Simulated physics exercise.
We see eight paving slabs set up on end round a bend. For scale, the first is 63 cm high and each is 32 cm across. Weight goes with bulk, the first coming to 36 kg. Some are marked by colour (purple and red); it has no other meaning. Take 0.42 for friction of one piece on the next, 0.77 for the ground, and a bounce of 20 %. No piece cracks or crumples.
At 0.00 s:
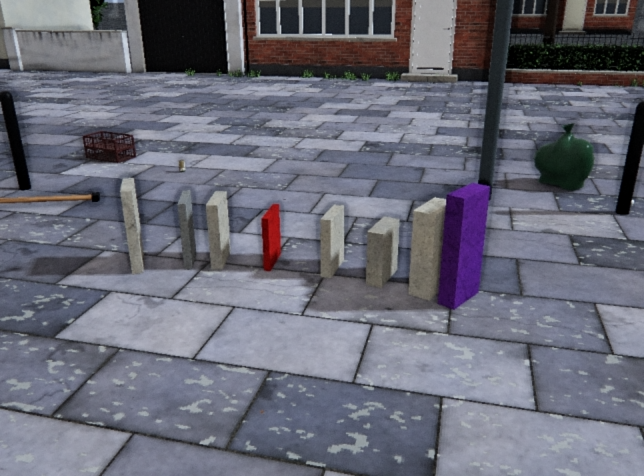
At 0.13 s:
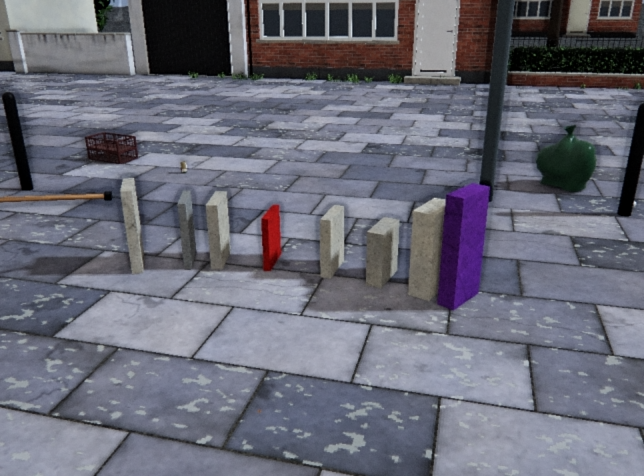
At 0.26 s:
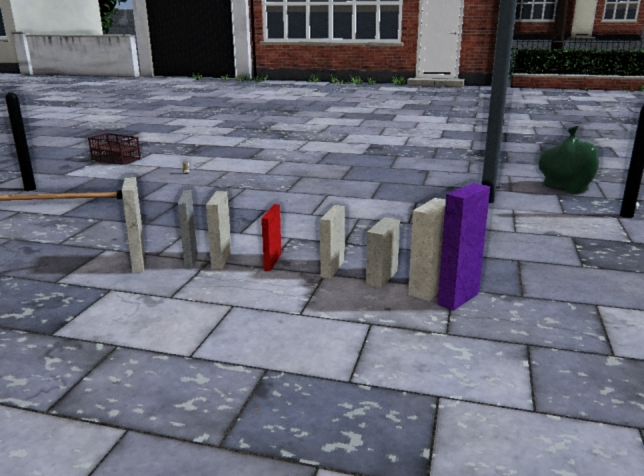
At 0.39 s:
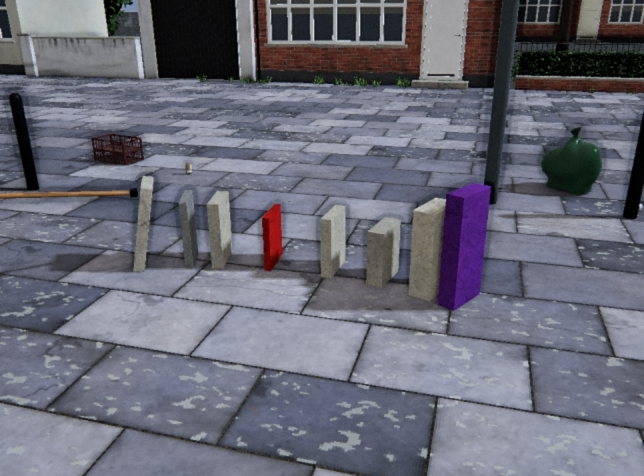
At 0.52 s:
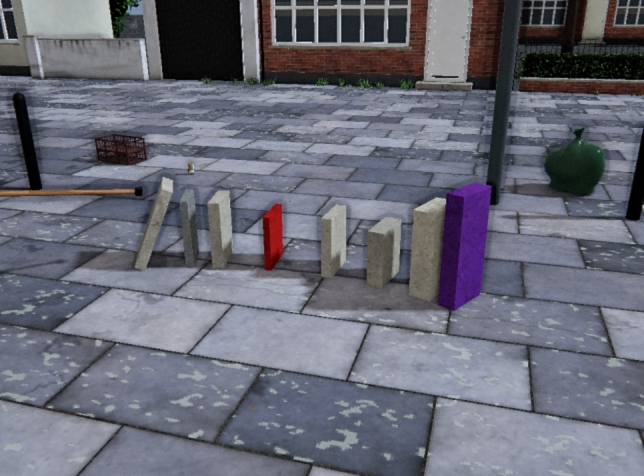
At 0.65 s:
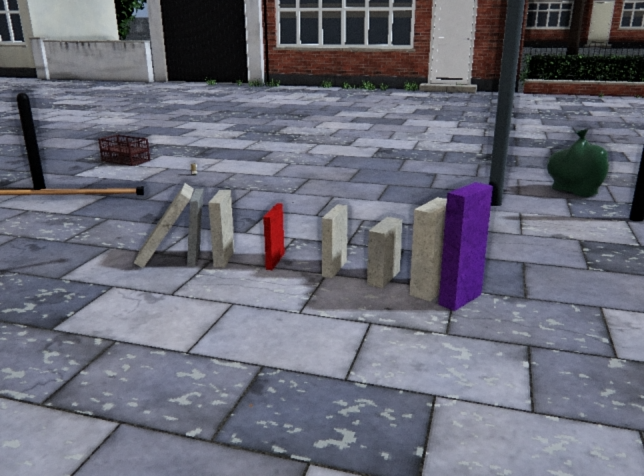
Eight upright slabs, one red and one purple, stood in a curved row on grey paving as a pole slid in from the left and pushed the first, which tilted right against the second.
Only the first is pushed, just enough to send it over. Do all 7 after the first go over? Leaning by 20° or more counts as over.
No, some stay up.
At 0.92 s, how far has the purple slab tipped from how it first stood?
Roughly 0°.
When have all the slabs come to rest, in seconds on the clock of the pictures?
Near 2.0 s.
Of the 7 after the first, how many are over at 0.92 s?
By then 2.
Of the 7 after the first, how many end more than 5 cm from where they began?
5.
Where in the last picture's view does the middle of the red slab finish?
Near (302, 260).
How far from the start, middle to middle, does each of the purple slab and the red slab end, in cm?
Purple 0, red 30.
By 0.92 s, 2 of the 7 other slabs over.
By 1.14 s, 3 of the 7 other slabs over; red slab lying flat.
When it is over (2.4 s), 5 of the 7 other slabs over; red slab lying flat; purple slab unmoved. Two left standing. In pixels of the last frame, middles, red slab near (302, 260), purple slab near (465, 247).
